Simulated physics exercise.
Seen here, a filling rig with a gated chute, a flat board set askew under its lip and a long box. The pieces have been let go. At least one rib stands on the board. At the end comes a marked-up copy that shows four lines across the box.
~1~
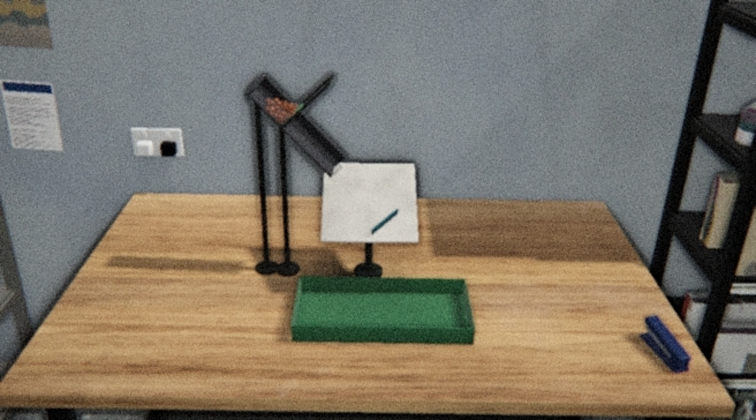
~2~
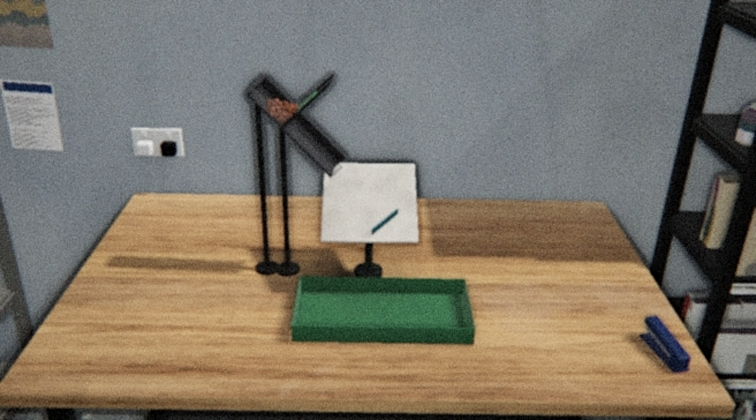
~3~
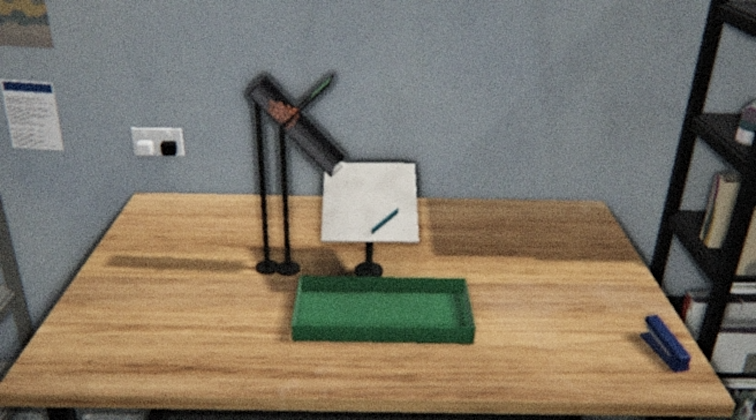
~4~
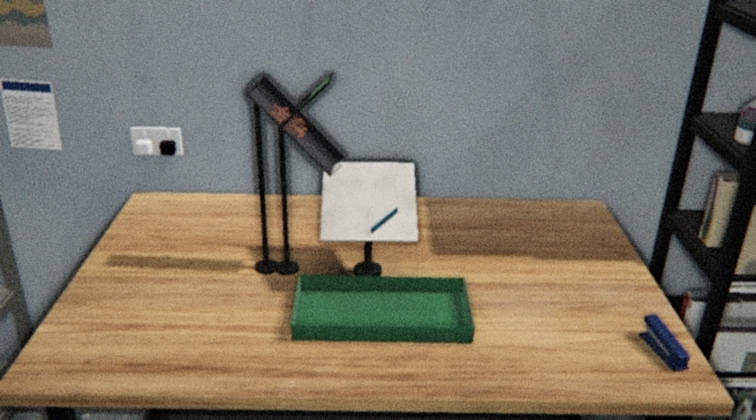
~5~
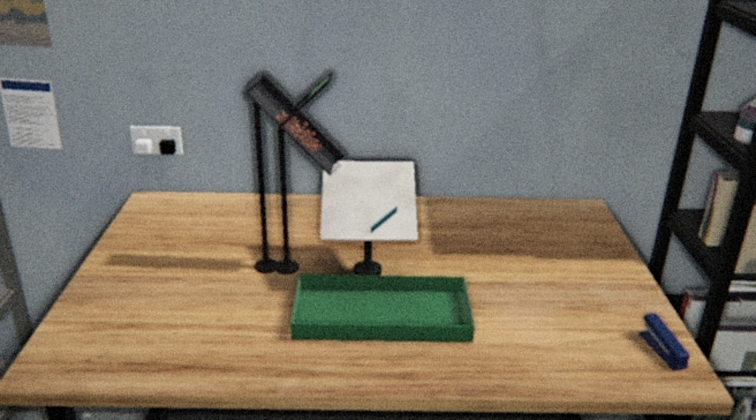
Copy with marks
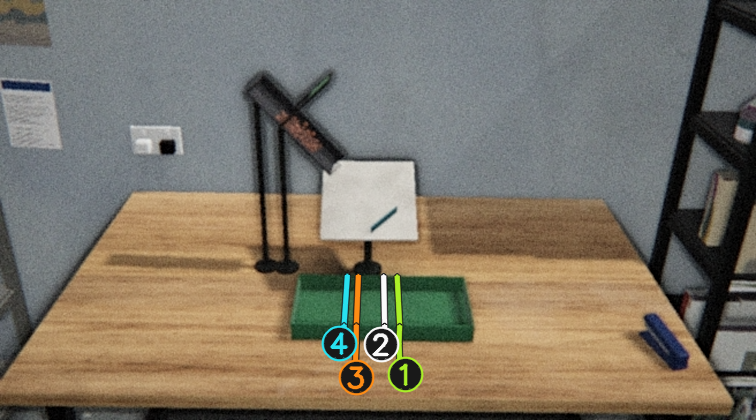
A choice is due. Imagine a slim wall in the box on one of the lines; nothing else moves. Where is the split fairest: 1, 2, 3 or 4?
3 is best.
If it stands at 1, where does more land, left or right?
More lands on the left.
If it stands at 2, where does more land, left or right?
The left side.
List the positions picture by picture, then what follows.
In the first picture, load behind the gate at (281, 107), clay pellets; lip of the chute at (332, 172), sloping fairly steeply.
In the second picture, middle of the board at (370, 201), tilted gently; middle of its low edge at (370, 241); of its high edge at (370, 164).
In the third picture, front corners of the box at (292, 325) and (475, 328), empty; front of the load at (292, 124).
In the fourth picture, middle of the load at (290, 120); its front at (301, 136), about a third of the way to the lip; rib from (397, 208) to (371, 229).
In the fifth picture, middle of the load at (300, 131); its front at (320, 146), about two thirds of the way to the lip.
On the marked copy, line 1 crosses the front rim at (399, 325); line 2 crosses the front rim at (384, 325); line 3 crosses the front rim at (356, 324); line 4 crosses the front rim at (344, 324).
If 1 is chosen, of what is caught, most on the left of the divider, a small part on the right.
If 2 is chosen, of what is caught, most on the left of the divider, a small part on the right.
If 3 is chosen, of what is caught, about half on the left of the divider, about half on the right.
If 4 is chosen, of what is caught, a small part on the left of the divider, most on the right.
